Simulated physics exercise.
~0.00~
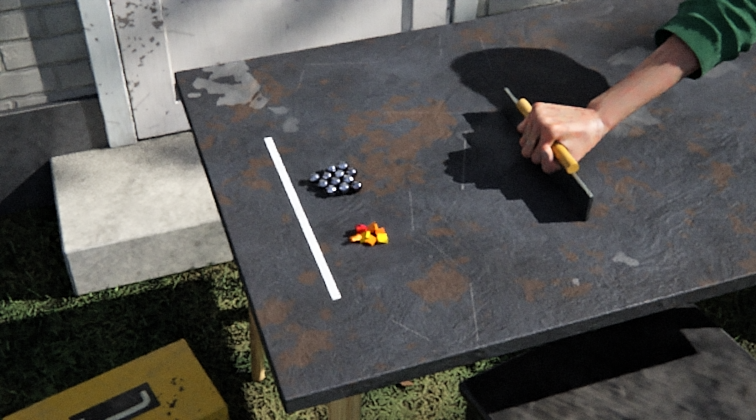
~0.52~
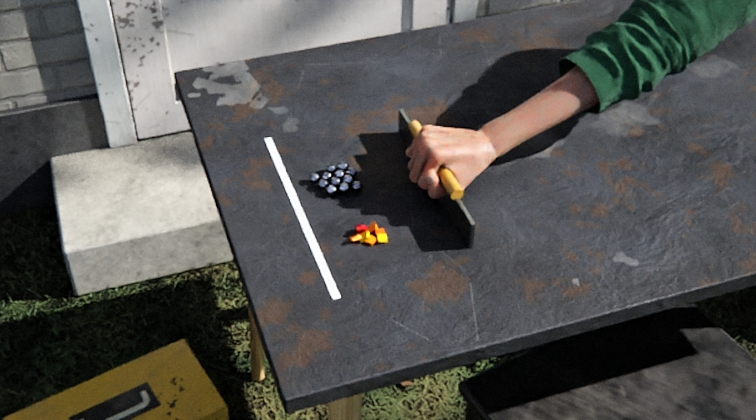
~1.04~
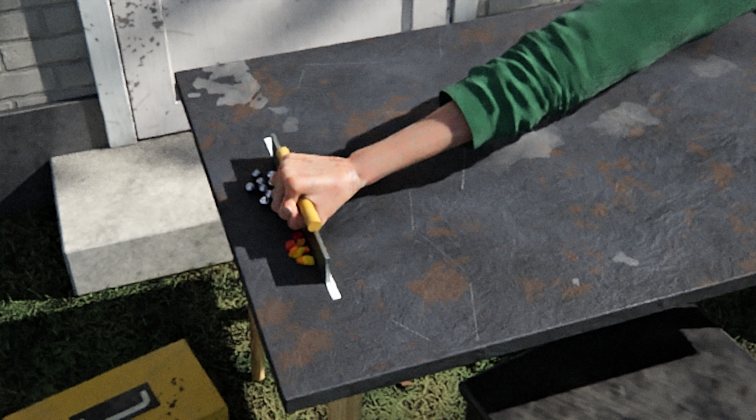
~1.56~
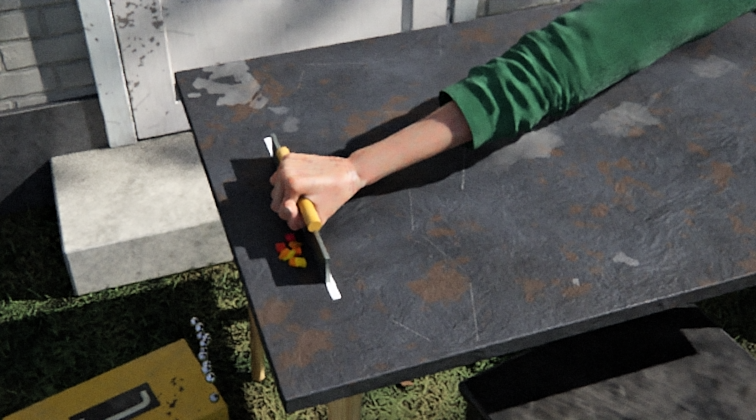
A hand in a green sleeve grips the yellow handle of a dark scraper on a worn, rust-stained black table outdoors, seen from above at an angle. To the left lie a cluster of shiny dark balls, a small heap of red, orange and yellow bits nearer the viewer, and a strip of white tape, with a yellow box on the grass below. The arm sweeps the scraper left, pushing both heaps across the tape toward the table's left edge. The blade stops on the tape. The dark balls spill off and drop beside the box, while the bright bits stay on the table.
